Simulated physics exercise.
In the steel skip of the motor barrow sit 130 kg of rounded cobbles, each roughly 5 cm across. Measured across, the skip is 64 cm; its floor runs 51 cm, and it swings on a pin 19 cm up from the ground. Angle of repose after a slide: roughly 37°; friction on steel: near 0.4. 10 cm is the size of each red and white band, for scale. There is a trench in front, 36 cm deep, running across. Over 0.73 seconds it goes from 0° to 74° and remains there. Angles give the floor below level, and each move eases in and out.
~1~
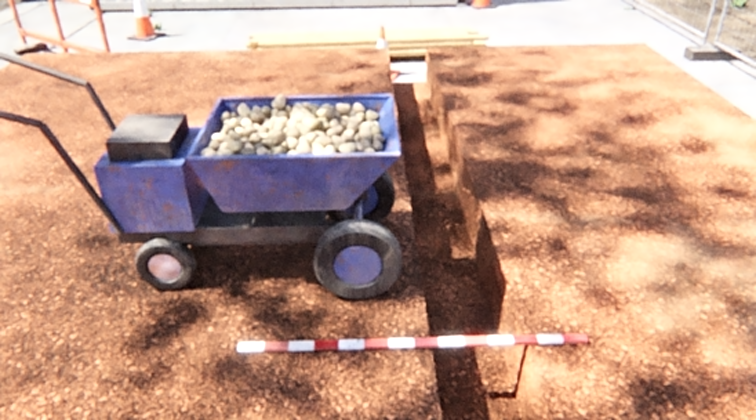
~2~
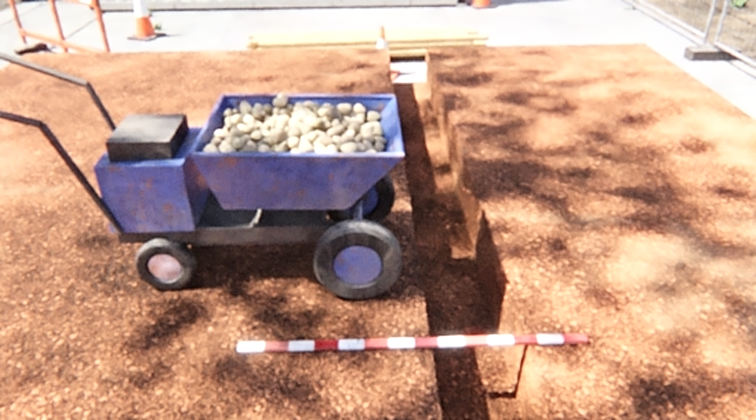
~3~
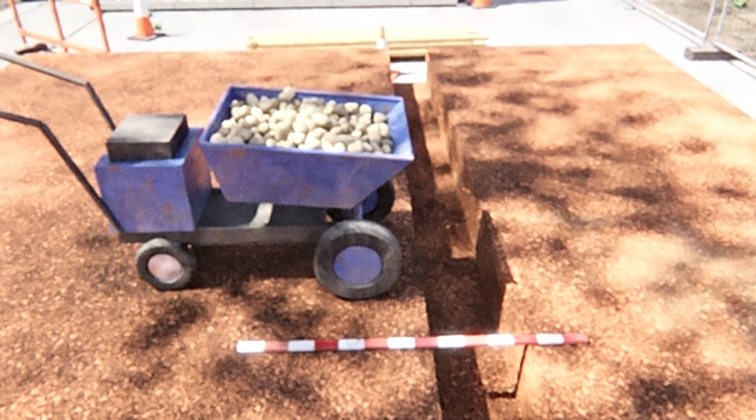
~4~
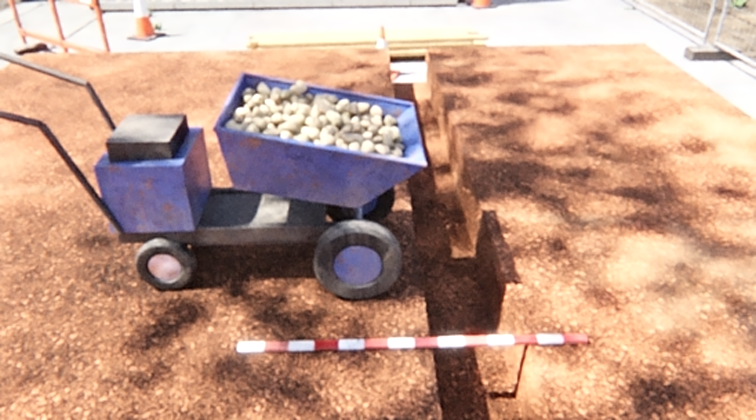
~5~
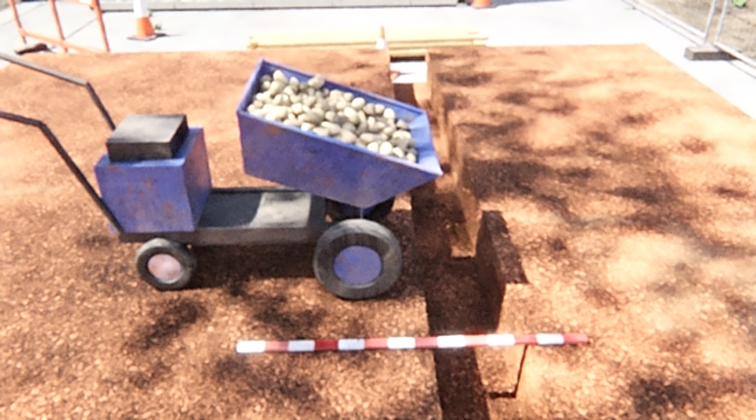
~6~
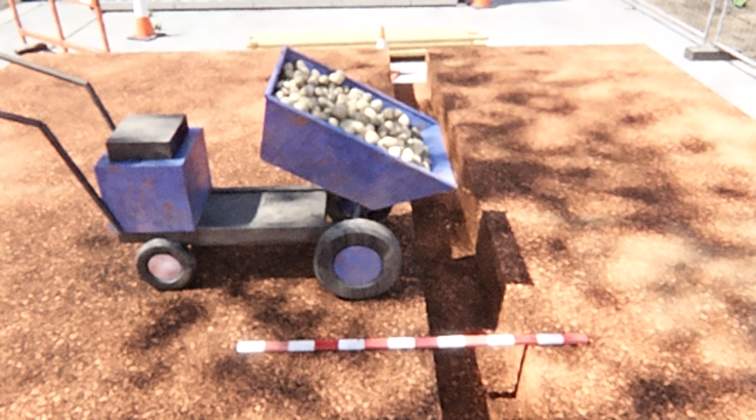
A blue motor barrow with a black engine box and handles at left carries a skip of pale rounded stones, seen from slightly above and side-on, on sunlit reddish-brown ground. A narrow trench runs away just right of it, with a red-and-white striped pole lying across in front and orange cones behind. The skip tilts steadily, its left end rising and its right lip lowering over the trench, while the stones ride along inside and the camera stays still.
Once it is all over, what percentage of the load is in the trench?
Roughly 33 percent of the load is in the trench.
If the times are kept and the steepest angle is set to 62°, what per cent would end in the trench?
Trench share: Approx. 35%.
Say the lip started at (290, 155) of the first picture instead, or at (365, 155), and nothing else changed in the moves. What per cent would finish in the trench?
It comes to about 85 and 70 in a hundred.
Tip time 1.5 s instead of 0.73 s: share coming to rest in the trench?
45 %.
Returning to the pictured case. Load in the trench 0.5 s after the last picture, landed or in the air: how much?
At that moment: Approx. 10 %.
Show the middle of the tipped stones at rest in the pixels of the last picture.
Their middle is at about (533, 252).
Then, 0.2 s after the last picture the floor is at 63°, 100 % in the skip; the foremost stones are at (477, 207).
Then, 0.5 s after the last picture the floor is at 74°, 54 % in the skip, 9 % in the trench, 36 % past the trench; the foremost stones are at (565, 253).
Then, 0.9 s after the last picture the floor is at 74°, 12 % in the skip, 21 % in the trench, 67 % past the trench; the foremost stones are at (711, 241).
Then, 2.8 s after the last picture the floor is at 74°, 0 % in the skip, 33 % in the trench, 67 % past the trench; the foremost stones are past the picture's edge.
